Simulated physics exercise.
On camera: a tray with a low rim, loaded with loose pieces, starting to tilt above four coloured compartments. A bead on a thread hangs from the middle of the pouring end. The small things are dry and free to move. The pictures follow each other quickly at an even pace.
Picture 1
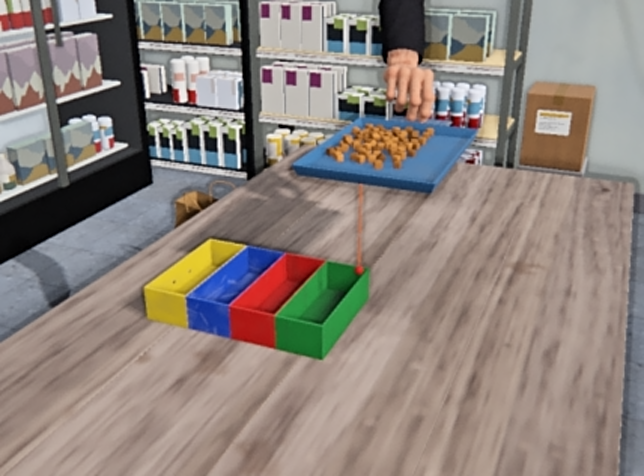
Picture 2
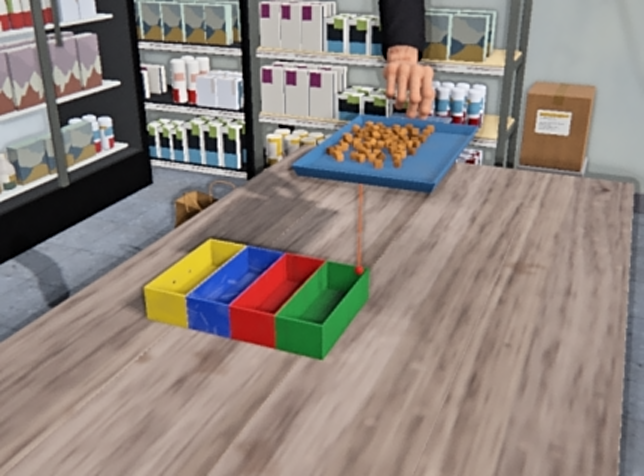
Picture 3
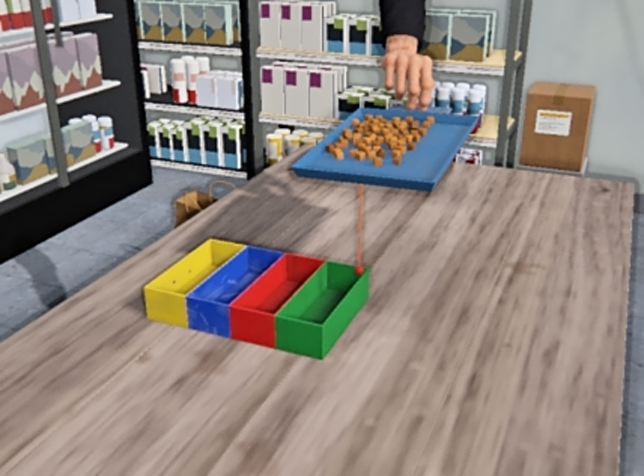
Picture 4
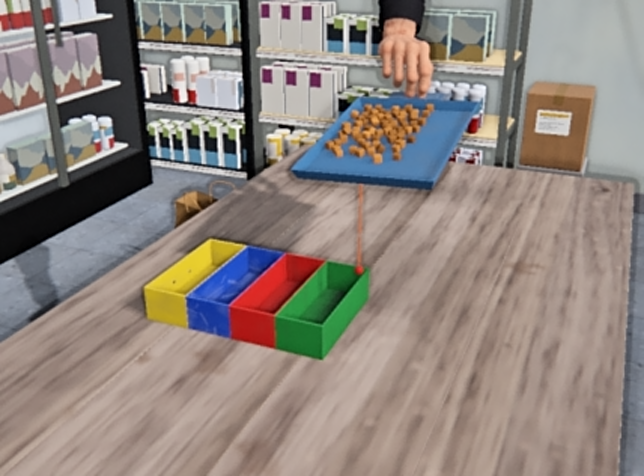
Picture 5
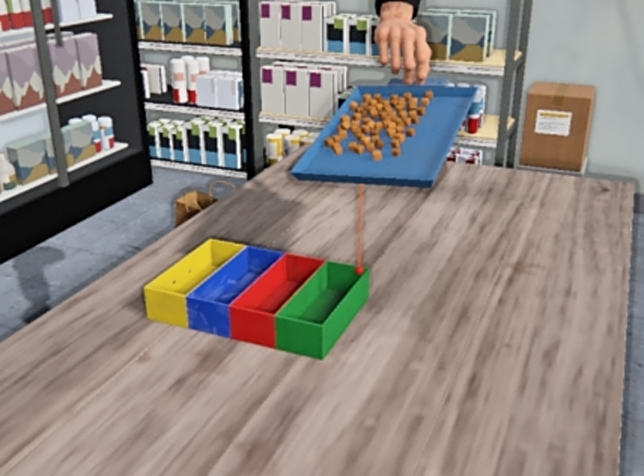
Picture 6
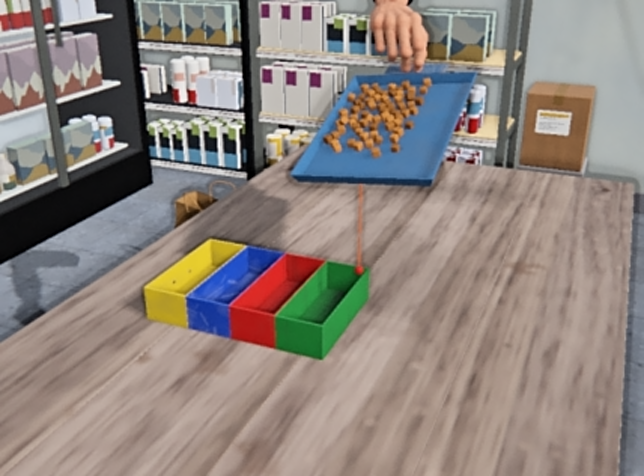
A hand raises the far end of a blue tray of brown cubes, tilting it gradually.
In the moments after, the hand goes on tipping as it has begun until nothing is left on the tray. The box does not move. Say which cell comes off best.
Most goes to the red cell.
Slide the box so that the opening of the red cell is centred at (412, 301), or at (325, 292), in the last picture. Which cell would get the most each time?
In turn: The cell in yellow; the blue cell.
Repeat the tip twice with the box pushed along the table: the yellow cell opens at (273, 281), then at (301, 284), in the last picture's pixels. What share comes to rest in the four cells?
About 100 and 70 per cent.
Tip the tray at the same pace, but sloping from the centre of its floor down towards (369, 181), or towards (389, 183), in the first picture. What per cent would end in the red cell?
In turn 10 and 0 in a hundred.
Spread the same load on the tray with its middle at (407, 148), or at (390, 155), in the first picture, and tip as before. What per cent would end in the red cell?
The first gives 60 %, the second 40 %.
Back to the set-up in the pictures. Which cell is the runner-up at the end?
The runner-up: That green cell.
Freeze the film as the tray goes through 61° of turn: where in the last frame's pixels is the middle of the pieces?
Close to (313, 166).
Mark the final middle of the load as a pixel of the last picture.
Close to (287, 313).
Soon, tray tipped steeply; most on the tray; about a quarter falling or outside the box.
A while on, tray tipped right over; about a quarter on the tray; about a third in the red cell; about a quarter in the green cell; a small part in the blue cell; a small part falling or outside the box.
Towards the end, tray tipped past a quarter turn; about half in the red cell; about a third in the green cell; a small part in the blue cell; a stray few falling or outside the box.
Finally, tray tipped past a quarter turn; about half in the red cell; about a third in the green cell; a small part in the blue cell; none in the yellow cell; a stray few outside the box.
